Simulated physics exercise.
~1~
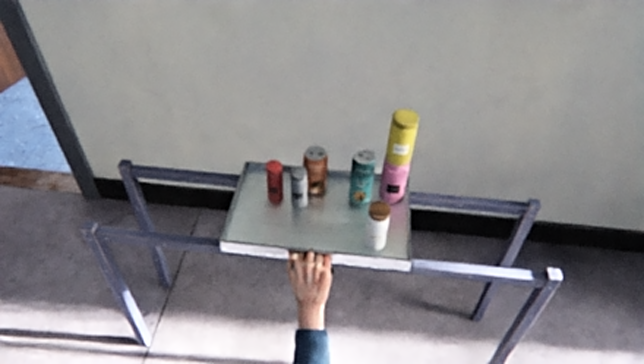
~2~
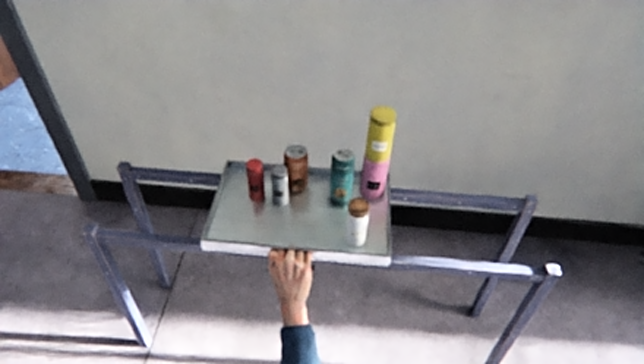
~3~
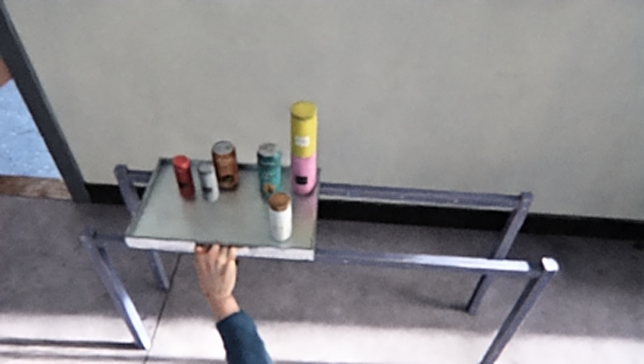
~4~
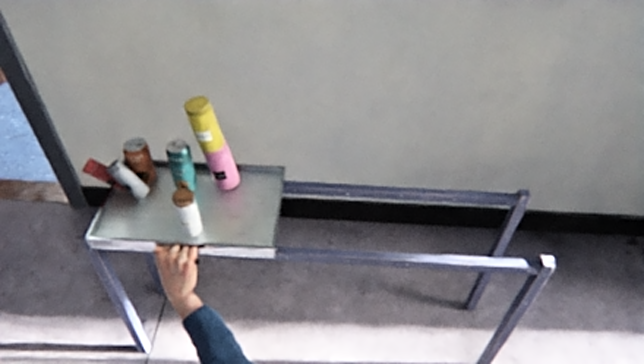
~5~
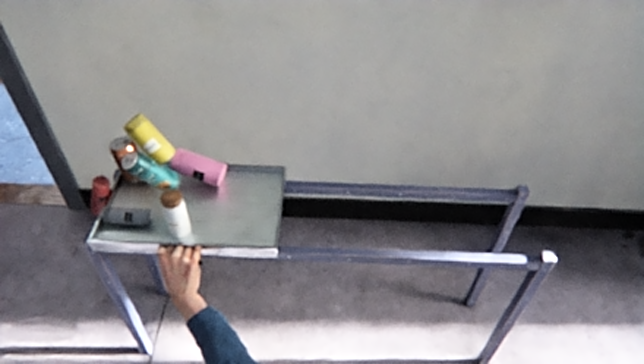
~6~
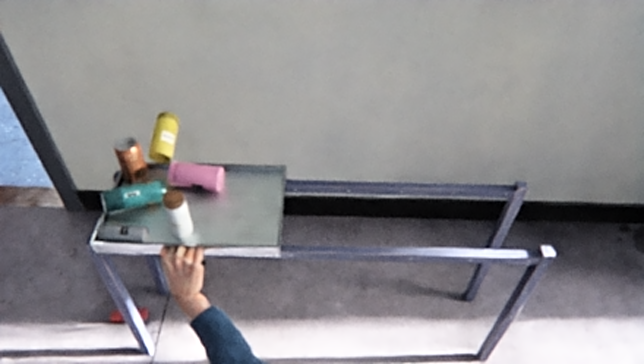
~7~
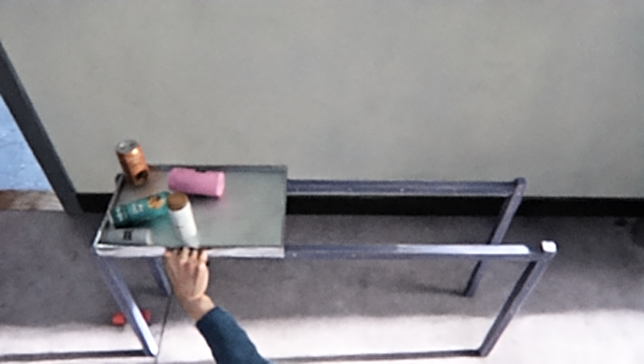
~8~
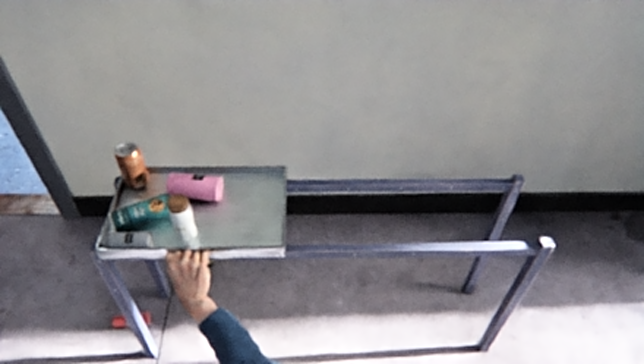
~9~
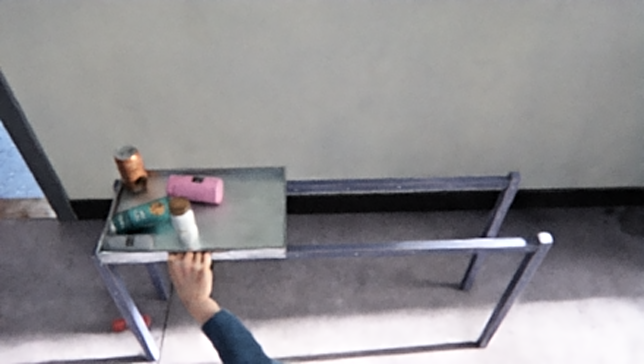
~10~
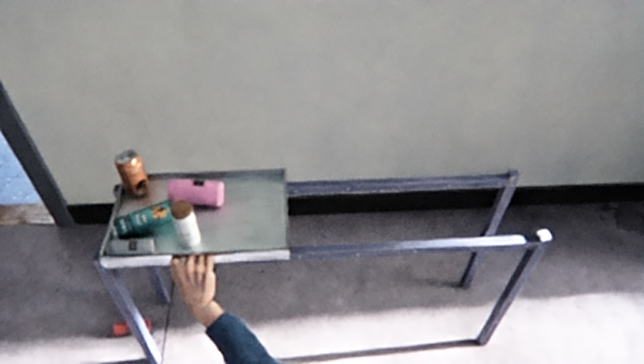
To begin with, a hand rests at the front edge of a tray on a metal rack, with several cans, jars and shakers standing on it. The hand pushes the tray left, and everything rides along upright until it reaches the left end and halts. There the red and grey shakers tip left, and the stacked yellow and pink jars lean over. The turquoise can topples as the red shaker drops to the floor, and the yellow jar then falls out of sight. Finally, the pink jar, turquoise can and grey shaker lie on the tray, while the white shaker and orange can remain upright.
